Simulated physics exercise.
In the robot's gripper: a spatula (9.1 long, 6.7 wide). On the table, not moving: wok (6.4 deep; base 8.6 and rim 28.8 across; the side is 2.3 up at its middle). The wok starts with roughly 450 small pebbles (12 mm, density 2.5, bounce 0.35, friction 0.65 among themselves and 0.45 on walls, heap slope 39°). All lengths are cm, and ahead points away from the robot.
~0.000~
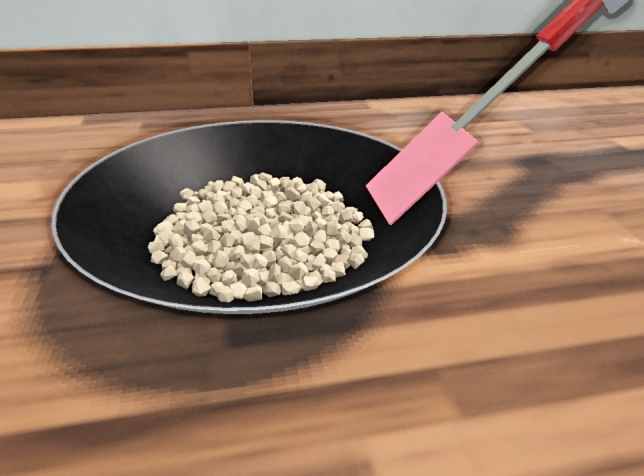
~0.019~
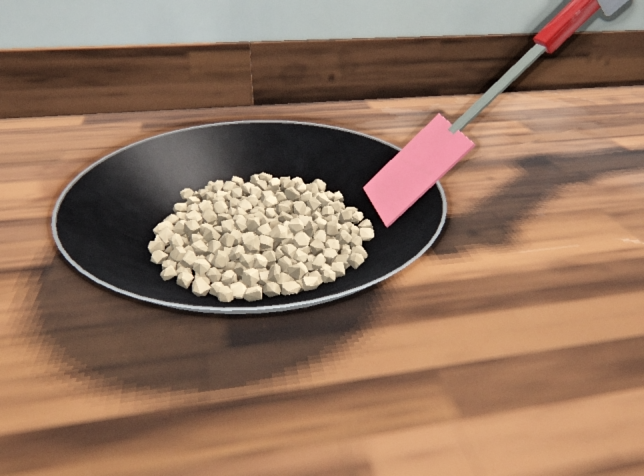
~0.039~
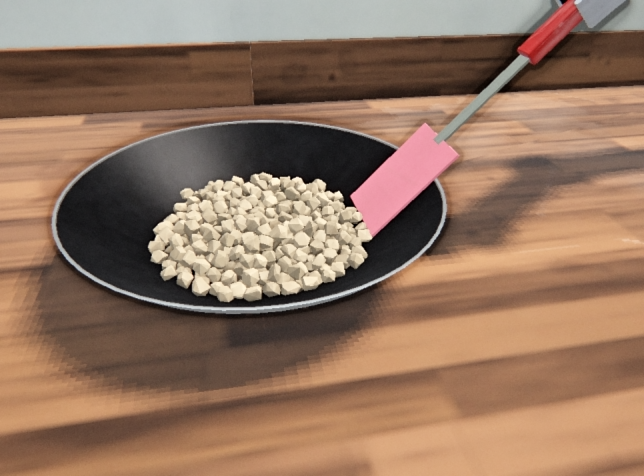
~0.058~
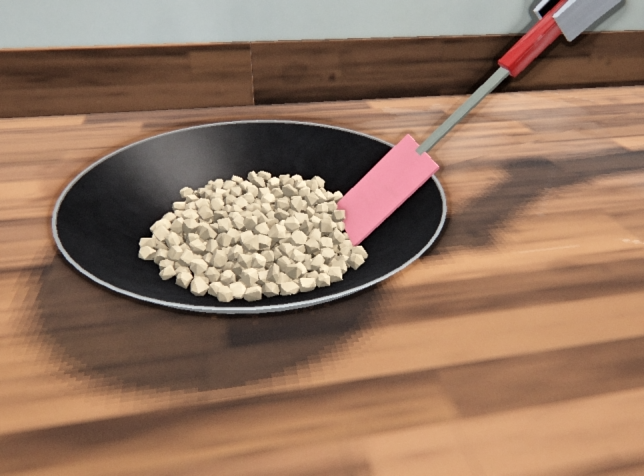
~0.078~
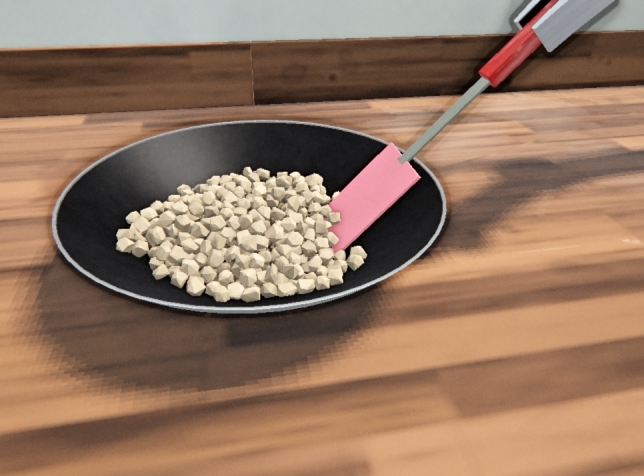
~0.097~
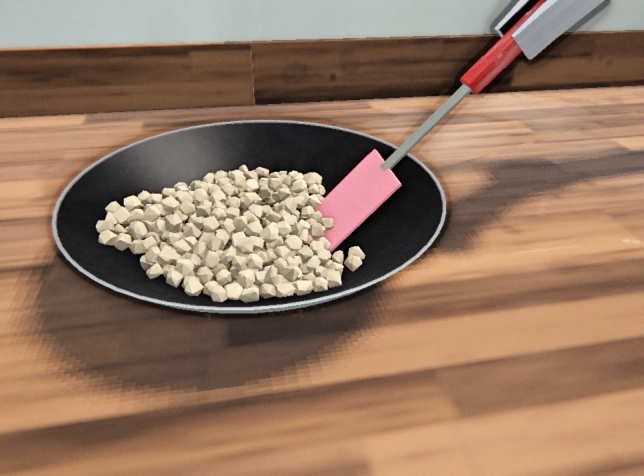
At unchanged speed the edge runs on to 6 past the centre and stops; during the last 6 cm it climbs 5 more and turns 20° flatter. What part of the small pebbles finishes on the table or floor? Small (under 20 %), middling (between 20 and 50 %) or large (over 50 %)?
On the table or floor the share is small, under 20 %.
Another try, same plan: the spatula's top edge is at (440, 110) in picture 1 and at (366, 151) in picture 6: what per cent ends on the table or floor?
About 10 per cent.
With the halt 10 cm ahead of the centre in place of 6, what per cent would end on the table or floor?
In that case some 35 per cent.
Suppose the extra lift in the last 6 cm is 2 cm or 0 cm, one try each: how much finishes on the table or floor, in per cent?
Some 5 and 5 per cent.
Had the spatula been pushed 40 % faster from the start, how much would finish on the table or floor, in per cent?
In that case some 15 per cent.
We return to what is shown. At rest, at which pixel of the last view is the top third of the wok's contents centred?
Around (136, 218).
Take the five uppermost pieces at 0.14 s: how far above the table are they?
Some 7 cm.
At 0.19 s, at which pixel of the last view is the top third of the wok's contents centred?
Around (150, 213).
By 0.14 s, sloping 46°, highest piece 7 above the table; 446 in the wok.
By 0.19 s, sloping 37°, highest piece 8 above the table; 444 in the wok, 2 on the blade or in flight.
By 0.41 s, sloping 26°, highest piece 8 above the table; 415 in the wok, 18 on the table or floor, 13 on the blade or in flight.
By 1.46 s, sloping 26°, highest piece 8 above the table; 415 in the wok, 31 on the table or floor.
Final count, 415 in the wok, 31 on the table or floor. That is 7 % on the table or floor.
